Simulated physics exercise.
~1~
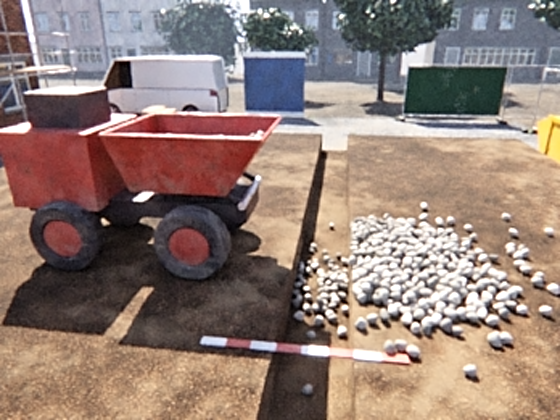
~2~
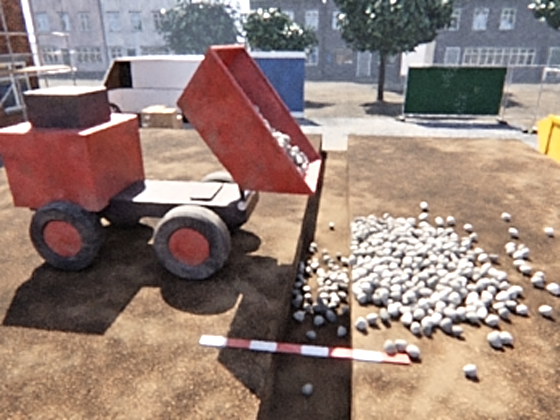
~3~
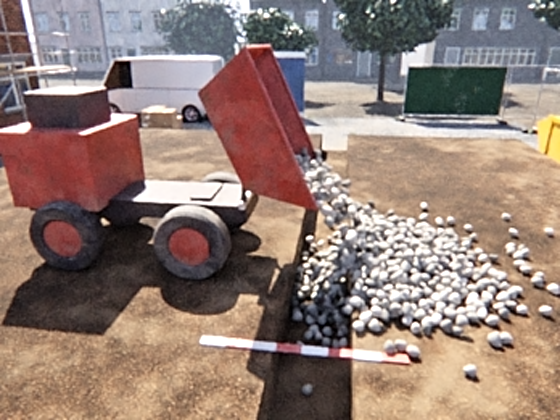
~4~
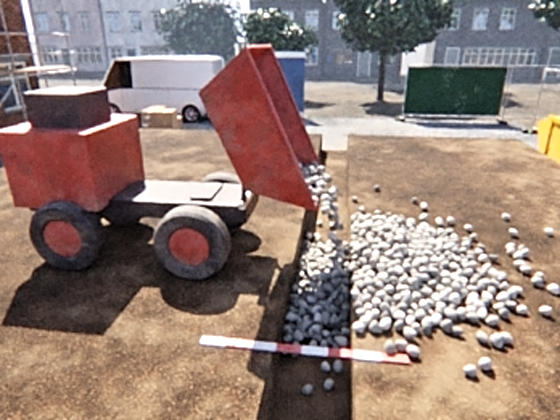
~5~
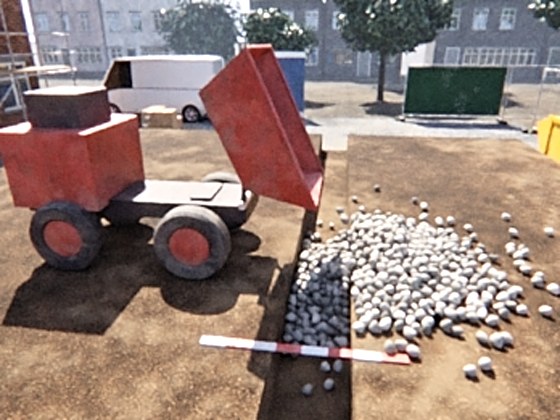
A red dumper tips its skip steeply forward to the right, and pale rounded stones pour into the trench beside an earlier heap, some reaching the far side, until the skip stands empty and stones largely fill the trench behind a striped staff.
